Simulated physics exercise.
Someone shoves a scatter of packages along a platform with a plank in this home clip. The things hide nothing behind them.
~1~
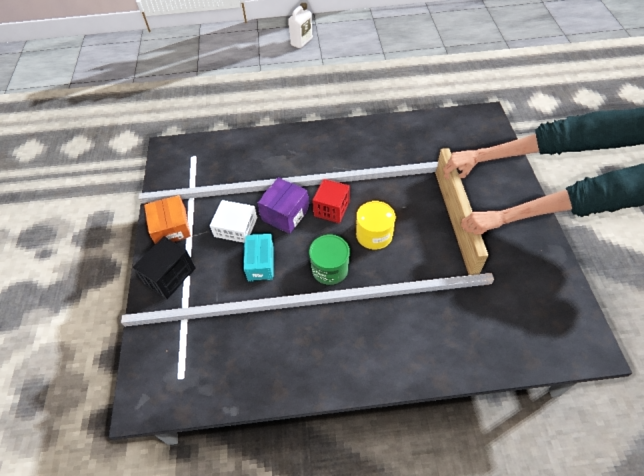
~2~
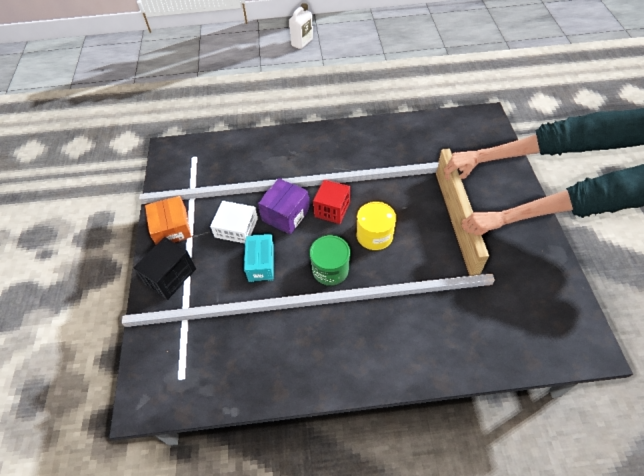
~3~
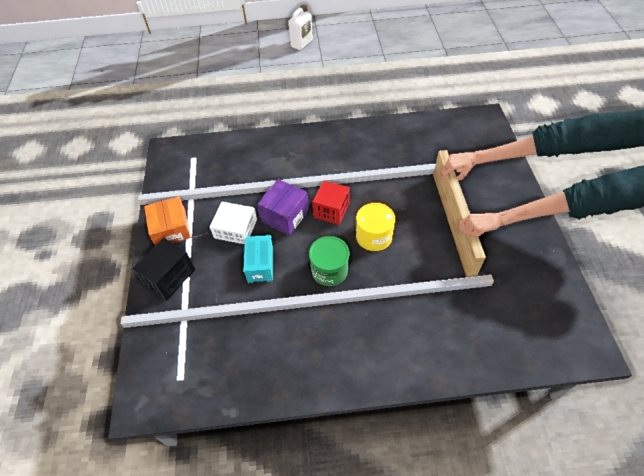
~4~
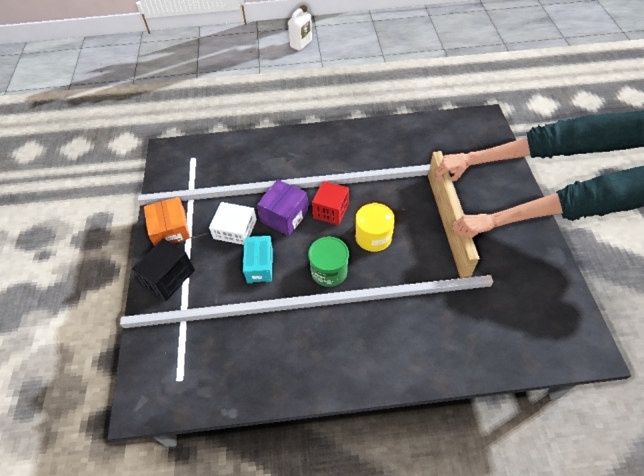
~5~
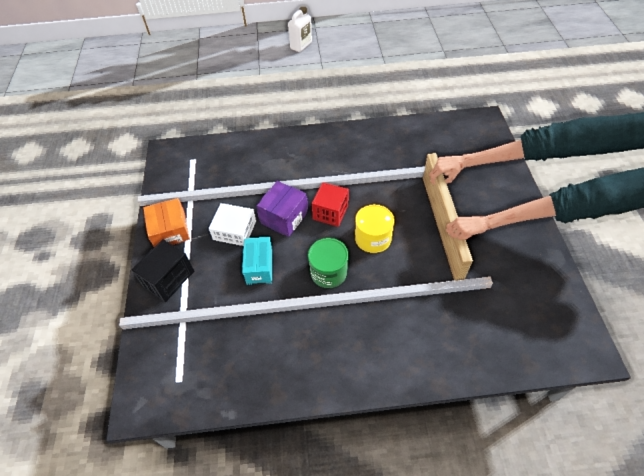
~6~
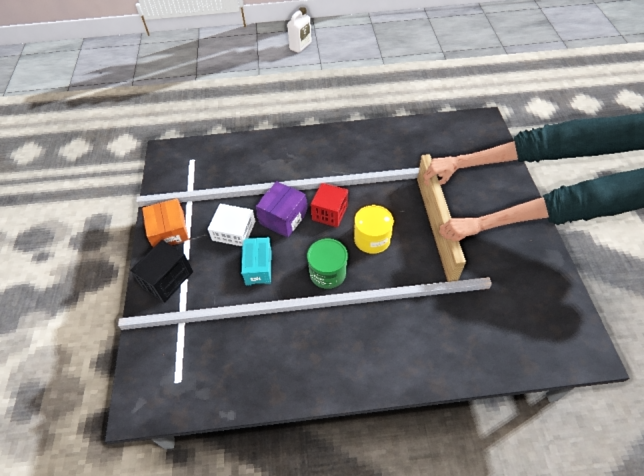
Two hands inching a wooden plank leftward between metal rails on a dark table, the colourful crates and canisters ahead staying untouched.
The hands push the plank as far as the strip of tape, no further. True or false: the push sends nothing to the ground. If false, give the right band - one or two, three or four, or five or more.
False, three or four.
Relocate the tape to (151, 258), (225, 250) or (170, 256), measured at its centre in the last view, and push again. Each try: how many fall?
The three tries give 5, 1 and 5.
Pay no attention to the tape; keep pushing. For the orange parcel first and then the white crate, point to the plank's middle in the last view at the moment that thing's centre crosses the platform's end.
The middle is at (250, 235) when it's the orange parcel, and at (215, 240) when it's the white crate.
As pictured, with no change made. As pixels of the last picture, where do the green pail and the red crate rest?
Near (161, 283) and (171, 224).
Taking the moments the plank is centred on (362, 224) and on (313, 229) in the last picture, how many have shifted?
So 1, and at the other place 5.
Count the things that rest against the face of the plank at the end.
Counting them up gives 3.
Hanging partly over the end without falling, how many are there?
The number overhanging is 2.
A little later, none off yet; orange parcel at rest near (166, 224); black crate at rest near (163, 271); white crate at rest near (232, 225).
Next, none off yet; orange parcel at rest near (166, 224); black crate at rest near (163, 271); white crate shifted a little near (213, 228).
Later still, none off yet; orange parcel tilted well over near (117, 236); black crate shifted a little near (144, 275); white crate shifted well along near (152, 235).
When it is over, the number that fall off is three or four; down, white crate, black crate and orange parcel.
